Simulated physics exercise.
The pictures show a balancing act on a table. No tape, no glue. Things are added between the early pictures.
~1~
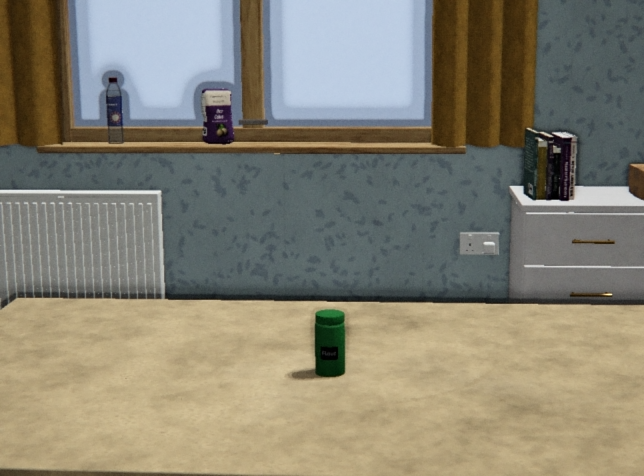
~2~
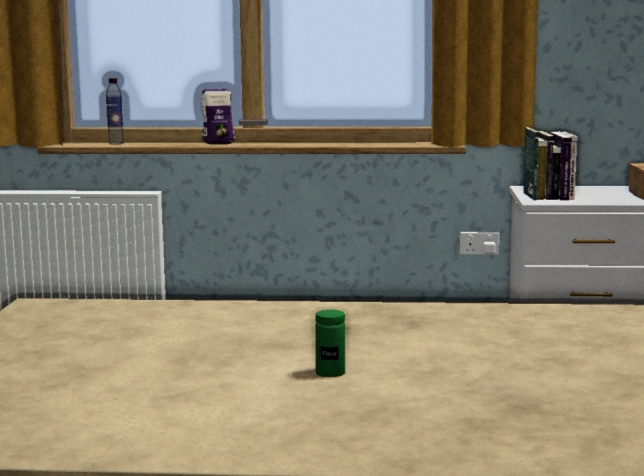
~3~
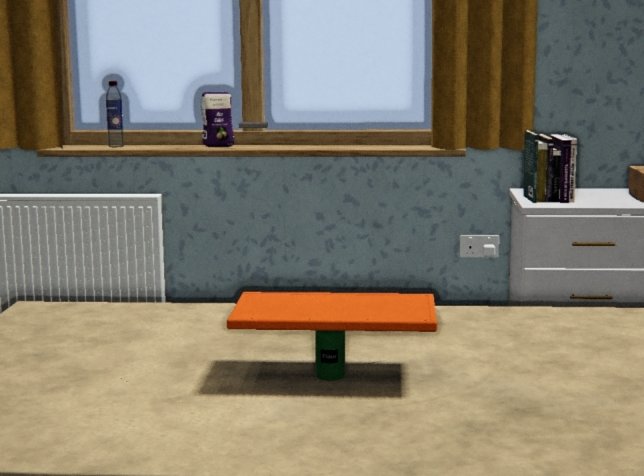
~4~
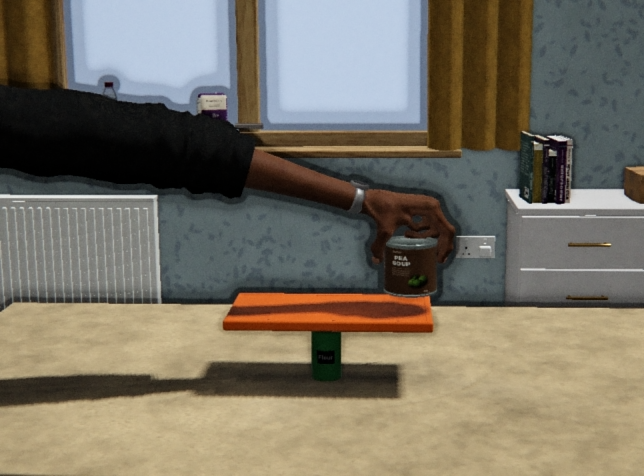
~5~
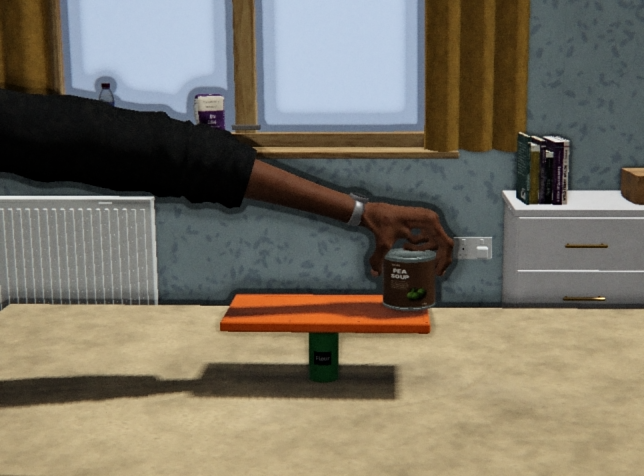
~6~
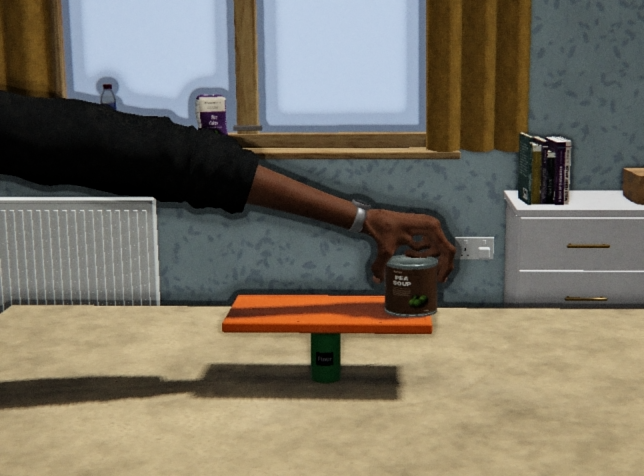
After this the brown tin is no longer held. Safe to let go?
As it turns out, it gives way.
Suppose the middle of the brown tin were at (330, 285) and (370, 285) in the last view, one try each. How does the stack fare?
First, it stays up; second, it loses its balance.
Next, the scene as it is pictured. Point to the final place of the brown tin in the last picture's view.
Around (462, 360).
Then, 0.30 s later than the last frame, brown tin now fallen; orange lid tilted by 44°.
Then, 0.40 s later than the last frame, orange lid tilted by 47°.
Then, 0.80 s later than the last frame, orange lid tilted by 35°.
When it is over, fallen, brown tin; left askew, orange lid; green shaker as before. End places, in pixels of the last picture, brown tin near (462, 360). The stack loses its balance.
